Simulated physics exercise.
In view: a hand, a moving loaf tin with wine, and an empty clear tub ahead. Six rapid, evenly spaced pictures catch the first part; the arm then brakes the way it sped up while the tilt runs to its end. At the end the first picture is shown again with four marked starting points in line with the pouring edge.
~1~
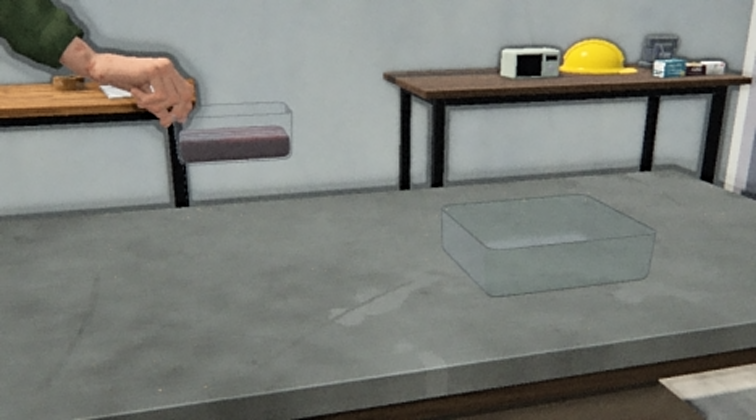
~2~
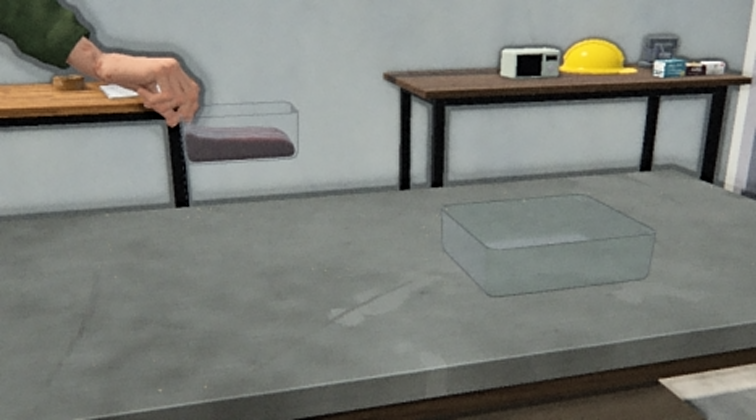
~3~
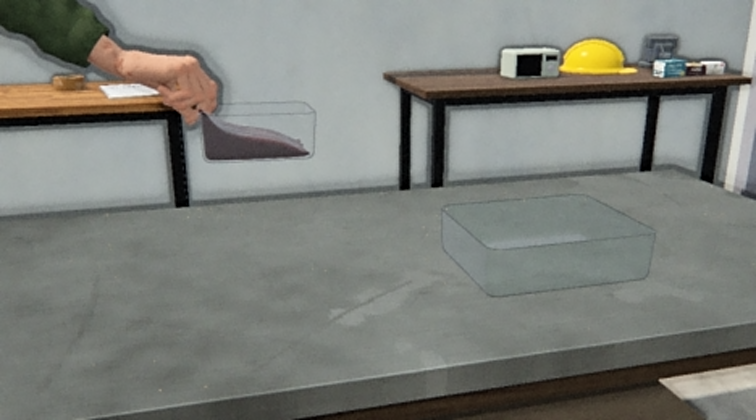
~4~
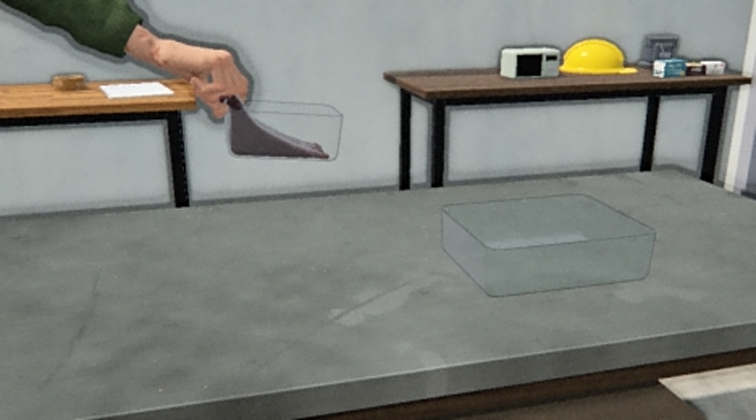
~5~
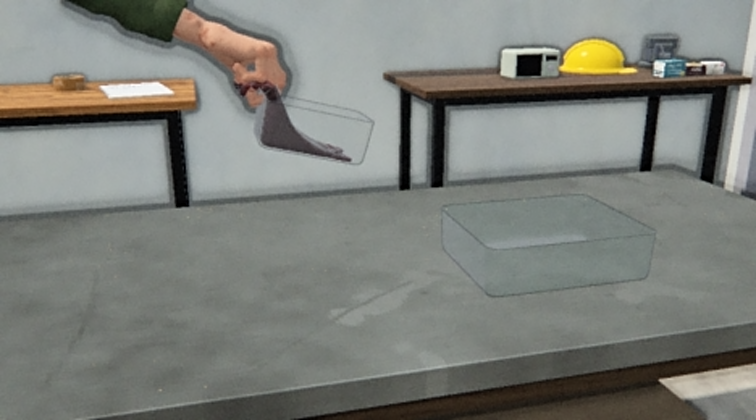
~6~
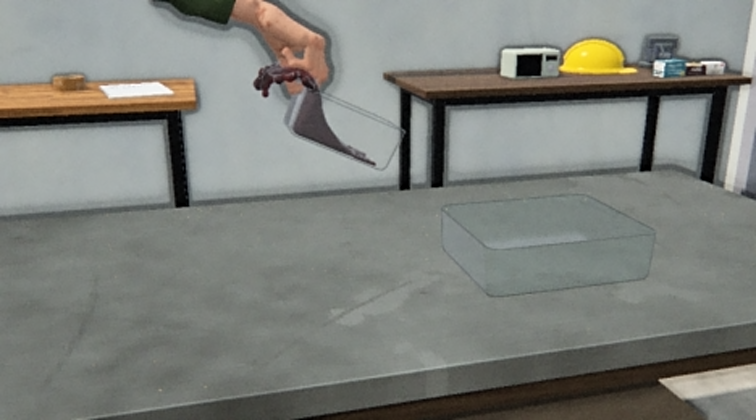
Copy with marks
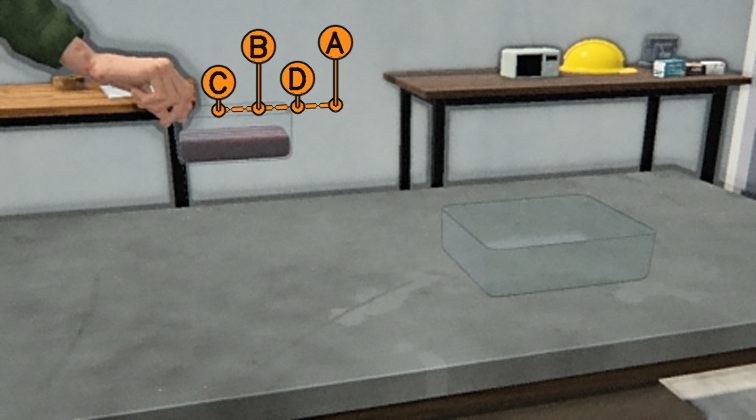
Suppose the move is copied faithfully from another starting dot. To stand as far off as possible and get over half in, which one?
That is dot B.
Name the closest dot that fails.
Here it is dot C.
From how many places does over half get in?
Three of them.
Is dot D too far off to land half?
No.
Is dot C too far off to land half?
Yes, it does.
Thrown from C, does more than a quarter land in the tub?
Yes, clearly.
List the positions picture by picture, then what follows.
Upright, lip at (287, 107); tub from (484, 296) to (646, 277); nothing has left yet, in the first frame.
Upright, lip at (292, 106); nothing has left yet, in the second frame.
Upright, lip at (309, 106); wine is over the rim, down to (204, 109), in the third frame.
Tipped about 6°, lip at (336, 110); wine is over the rim, down to (242, 104), in the fourth frame.
Tipped about 14°, lip at (366, 116); wine is over the rim, down to (278, 98), in the fifth frame.
Tipped about 25°, lip at (396, 126); wine is over the rim, down to (263, 92), in the sixth frame.
On the marked copy, A at (335, 104); B at (258, 108); C at (218, 110); D at (297, 106).
For dot A, about 65 % lands in the tub, 14 % falls short and 21 % goes beside or beyond.
For dot B, about 64 % lands in the tub, 28 % falls short and 8 % goes beside or beyond.
For dot C, about 29 % lands in the tub, 65 % falls short and 6 % goes beside or beyond.
For dot D, about 64 % lands in the tub, 21 % falls short and 15 % goes beside or beyond.
